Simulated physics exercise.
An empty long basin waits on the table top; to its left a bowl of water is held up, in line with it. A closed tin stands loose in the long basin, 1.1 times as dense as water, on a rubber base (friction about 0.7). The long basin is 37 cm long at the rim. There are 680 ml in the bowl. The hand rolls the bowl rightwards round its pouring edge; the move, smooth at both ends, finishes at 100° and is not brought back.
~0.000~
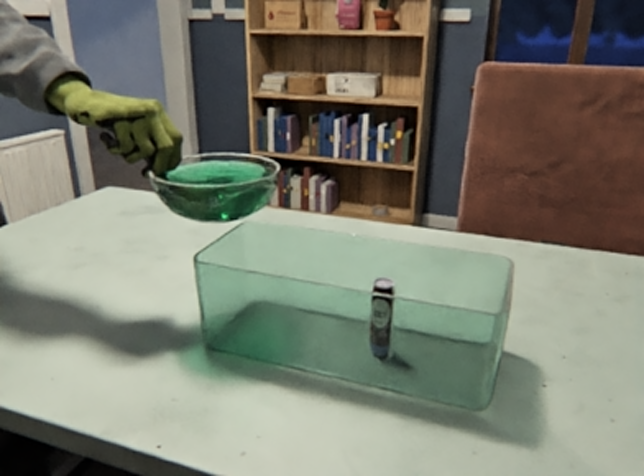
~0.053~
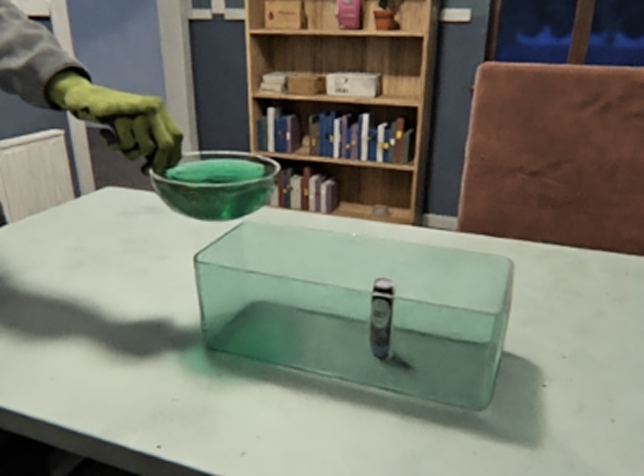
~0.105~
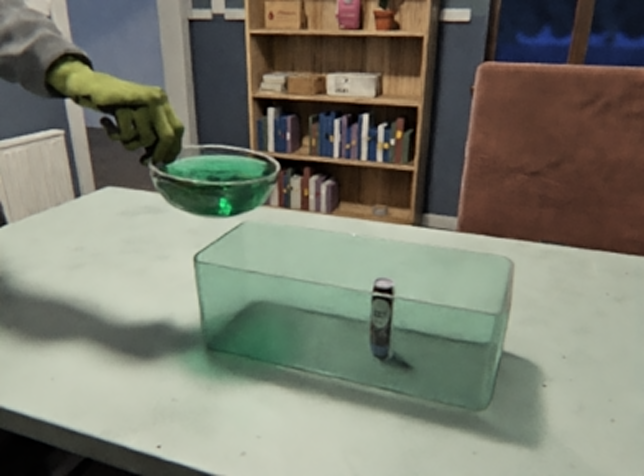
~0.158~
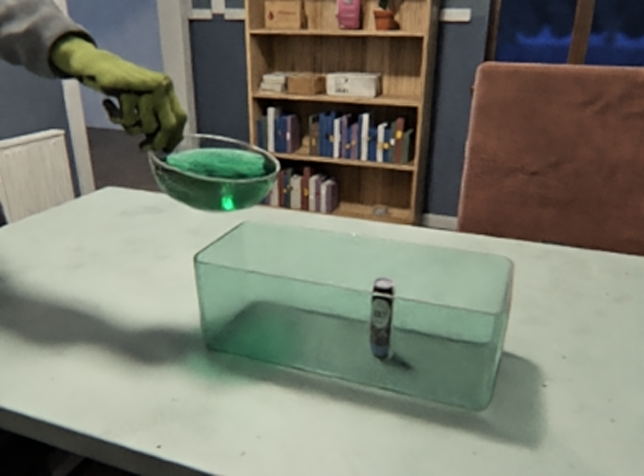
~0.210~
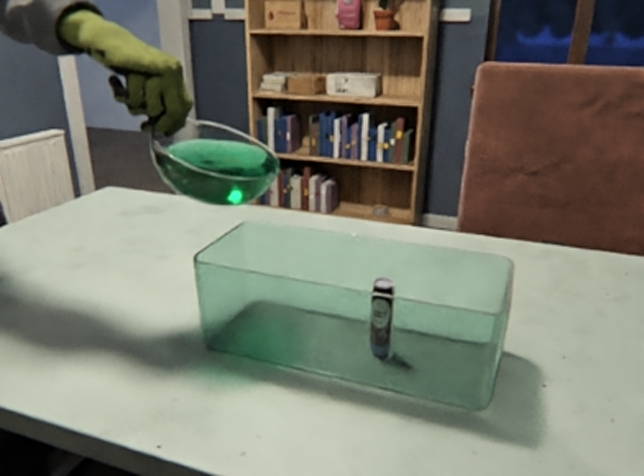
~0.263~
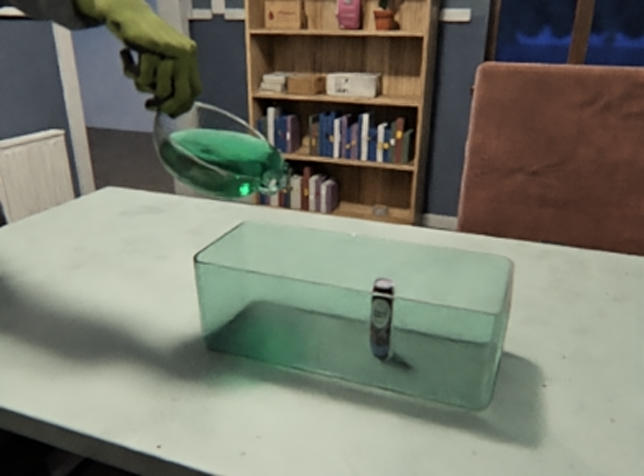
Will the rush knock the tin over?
It goes over.
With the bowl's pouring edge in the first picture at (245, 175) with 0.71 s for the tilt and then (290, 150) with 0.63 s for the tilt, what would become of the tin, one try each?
First it remains upright; then it remains upright.
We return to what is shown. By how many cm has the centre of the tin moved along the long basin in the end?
Some 6.5 cm.
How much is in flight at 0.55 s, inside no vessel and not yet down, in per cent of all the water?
Near 56 in a hundred.
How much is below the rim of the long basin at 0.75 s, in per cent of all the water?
Some 98 per cent.
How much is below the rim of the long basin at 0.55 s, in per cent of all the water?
About 30 per cent.
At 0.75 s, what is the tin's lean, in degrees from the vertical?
Near 40° from upright.
Then, 0.55 s in, the tilt is 88° and 13 per cent is still to pour; the tin stands where it began.
Then, 0.75 s in, the tilt is 100° and 0 per cent is still to pour; the tin leans 38°.
Then, 0.97 s in, the tilt is 100° and 0 per cent is still to pour; the tin lies on its side.
Then, 1.21 s in, the tilt is 100° and 0 per cent is still to pour; the tin lies on its side.
Finally, the tin lies on its side.
